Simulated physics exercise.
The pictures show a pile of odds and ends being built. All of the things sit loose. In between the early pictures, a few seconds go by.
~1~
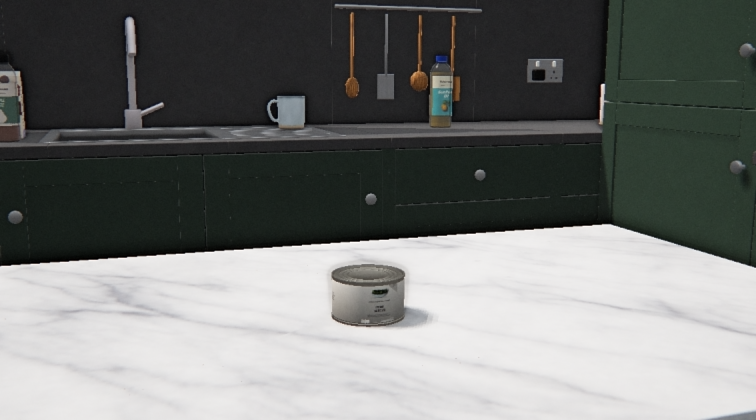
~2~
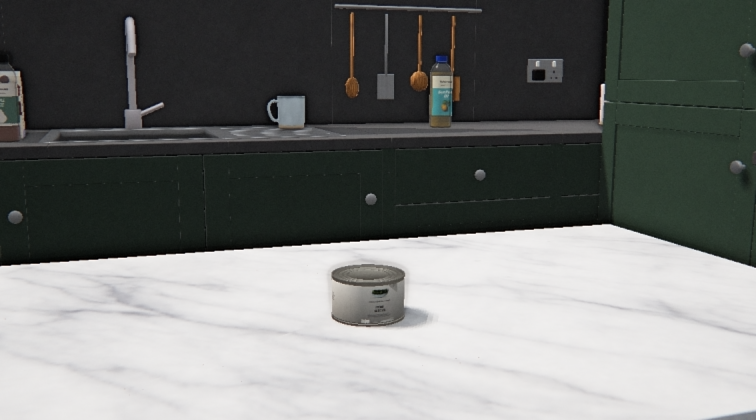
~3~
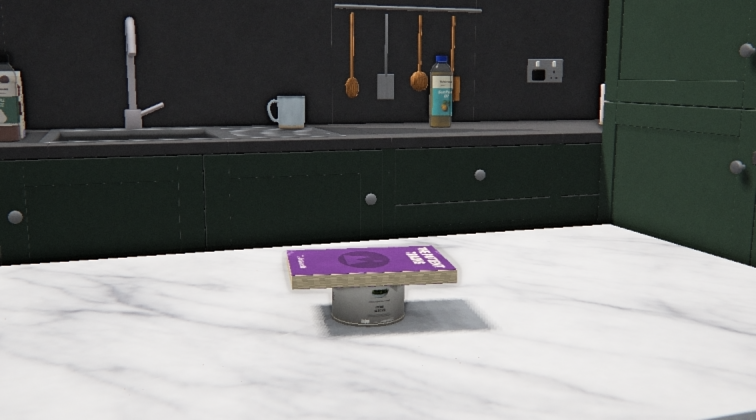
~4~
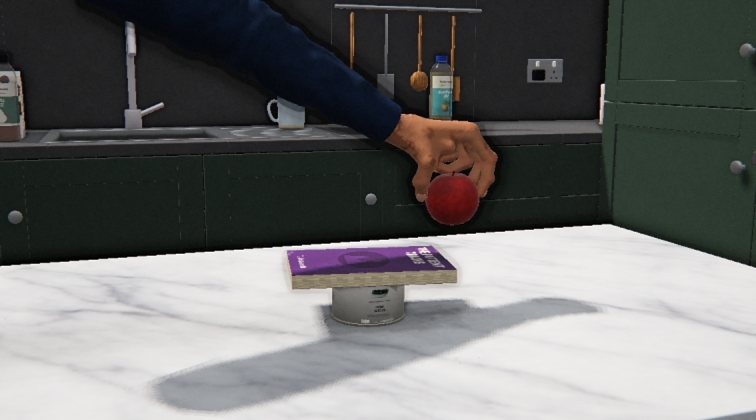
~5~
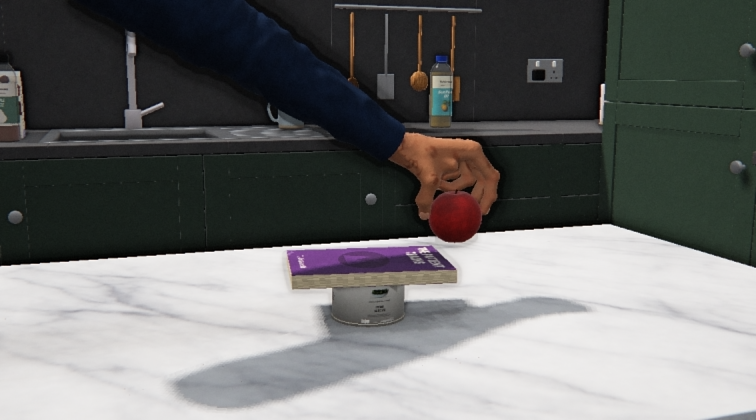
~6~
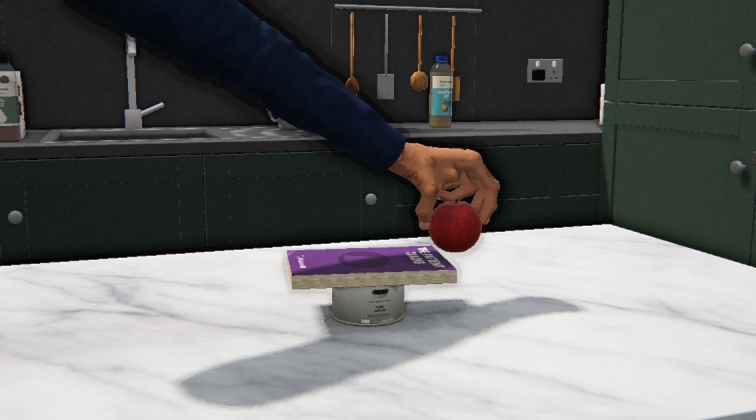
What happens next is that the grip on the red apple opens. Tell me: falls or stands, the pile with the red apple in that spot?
Not safe.
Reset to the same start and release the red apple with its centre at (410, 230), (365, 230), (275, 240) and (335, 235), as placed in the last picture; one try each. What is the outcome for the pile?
Stays standing, stays standing, topples over, stays standing.
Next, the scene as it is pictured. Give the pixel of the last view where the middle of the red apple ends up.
Look around (485, 279) in the final frame.
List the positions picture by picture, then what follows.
In the first frame, the last thing is not in view yet.
In the second frame, the last thing is not in view yet.
In the third frame, the last thing is not in view yet; purple book (368, 266).
The fourth frame shows still above its spot; red apple (452, 198); purple book (368, 266).
The fifth frame shows still above its spot; red apple (455, 216); purple book (368, 266).
The sixth frame shows in place under the hand; red apple (455, 227); purple book (368, 266).
Then, 0.20 s past the last view, red apple displaced a little near (464, 241).
Then, 0.30 s past the last view, red apple now fallen.
Then, 0.40 s past the last view, nothing new.
Finally, fallen, red apple; the other 2 still in place. Final places as the last picture's camera would see them, red apple near (485, 280). The pile loses its balance.
